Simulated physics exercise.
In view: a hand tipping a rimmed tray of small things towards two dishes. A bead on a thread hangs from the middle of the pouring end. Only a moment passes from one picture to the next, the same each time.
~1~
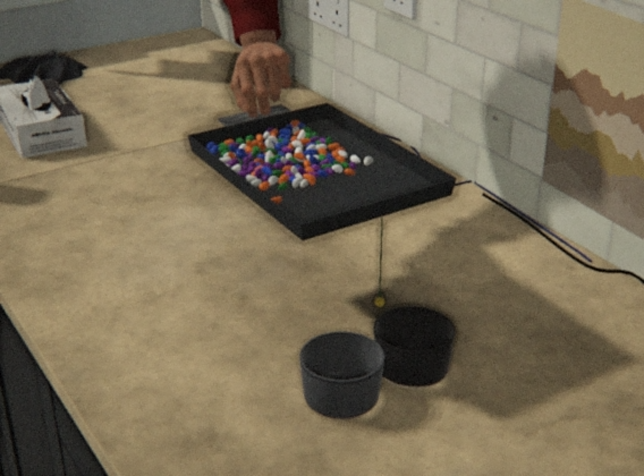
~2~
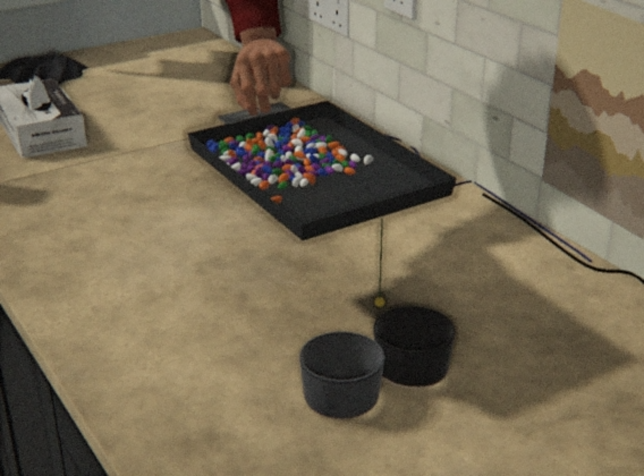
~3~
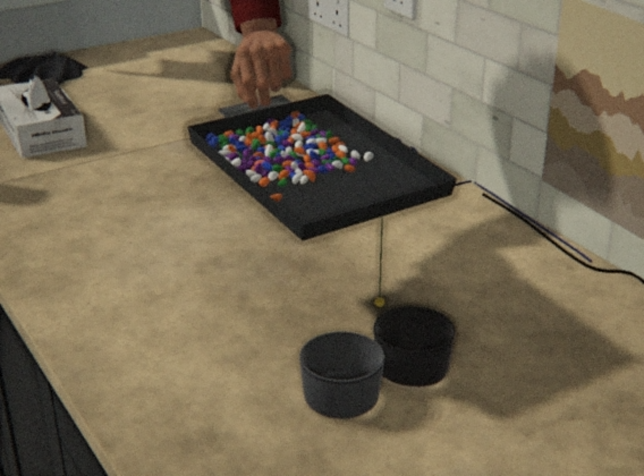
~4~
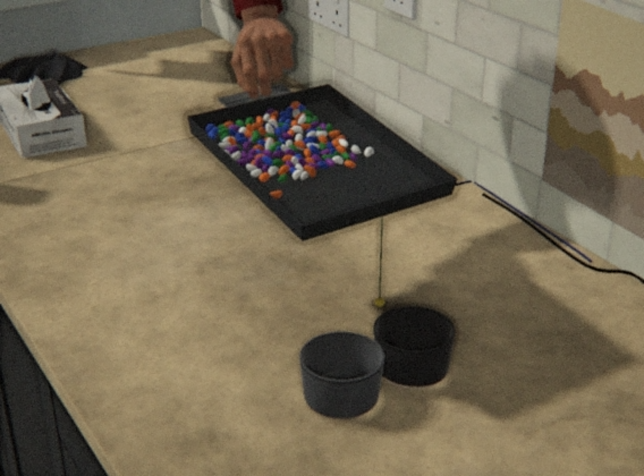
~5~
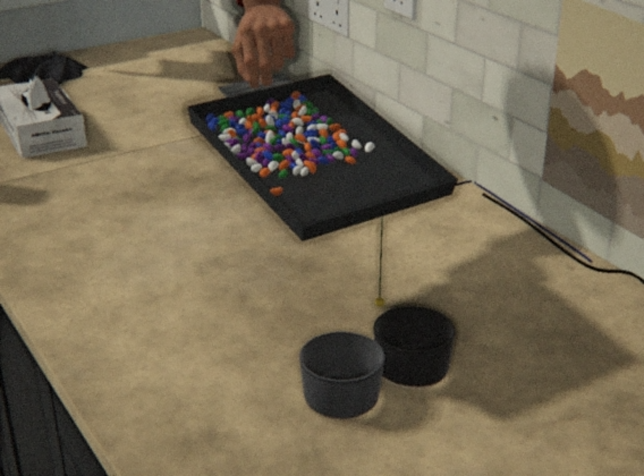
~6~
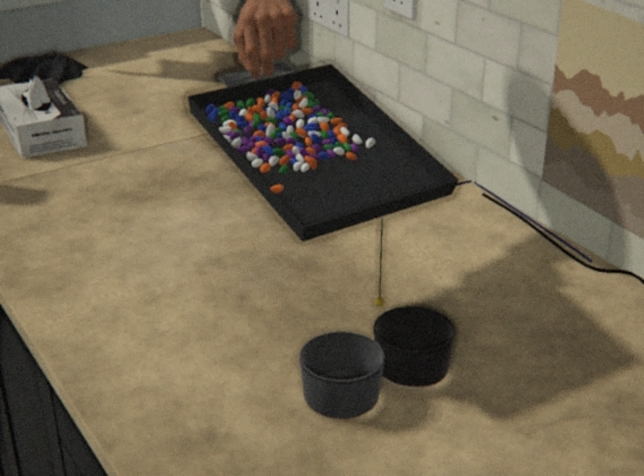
The clip shows a hand at the far end of a black rimmed tray of colourful jelly beans, gradually raising that end so the tray tilts slightly towards two dark dishes, while the beans stay bunched near the raised end.
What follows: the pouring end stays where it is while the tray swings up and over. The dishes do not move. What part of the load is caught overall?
The two hold more than half of the load.
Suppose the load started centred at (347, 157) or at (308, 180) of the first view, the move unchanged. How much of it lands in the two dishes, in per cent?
In turn 70 and 80 in a hundred.
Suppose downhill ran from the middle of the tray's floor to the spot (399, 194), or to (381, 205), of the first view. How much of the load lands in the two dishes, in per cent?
The first gives 20 %, the second 60 %.
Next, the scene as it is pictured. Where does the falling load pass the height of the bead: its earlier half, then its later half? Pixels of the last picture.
First near (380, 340), later near (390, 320).
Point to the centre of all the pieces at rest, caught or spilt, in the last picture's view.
Roughly at (383, 379).
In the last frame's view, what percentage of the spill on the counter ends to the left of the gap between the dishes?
Close to 10 per cent.
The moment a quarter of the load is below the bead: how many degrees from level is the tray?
Around 105° of tilt.
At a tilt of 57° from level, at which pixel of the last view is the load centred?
Roughly at (360, 199).
Just after the last frame, tray tipped steeply; almost all on the tray; just a few outside both; about a tenth in the air.
A moment on, tray tipped right over; the larger part on the tray; about a tenth in the left dish; about a tenth in the right dish; about a tenth outside both; about a tenth in the air.
Further on, tray tipped past a quarter turn; roughly half in the left dish; roughly a third in the right dish; roughly a quarter outside both.
When it is over, tray tipped past a quarter turn; roughly half in the left dish; roughly a third in the right dish; roughly a quarter outside both.
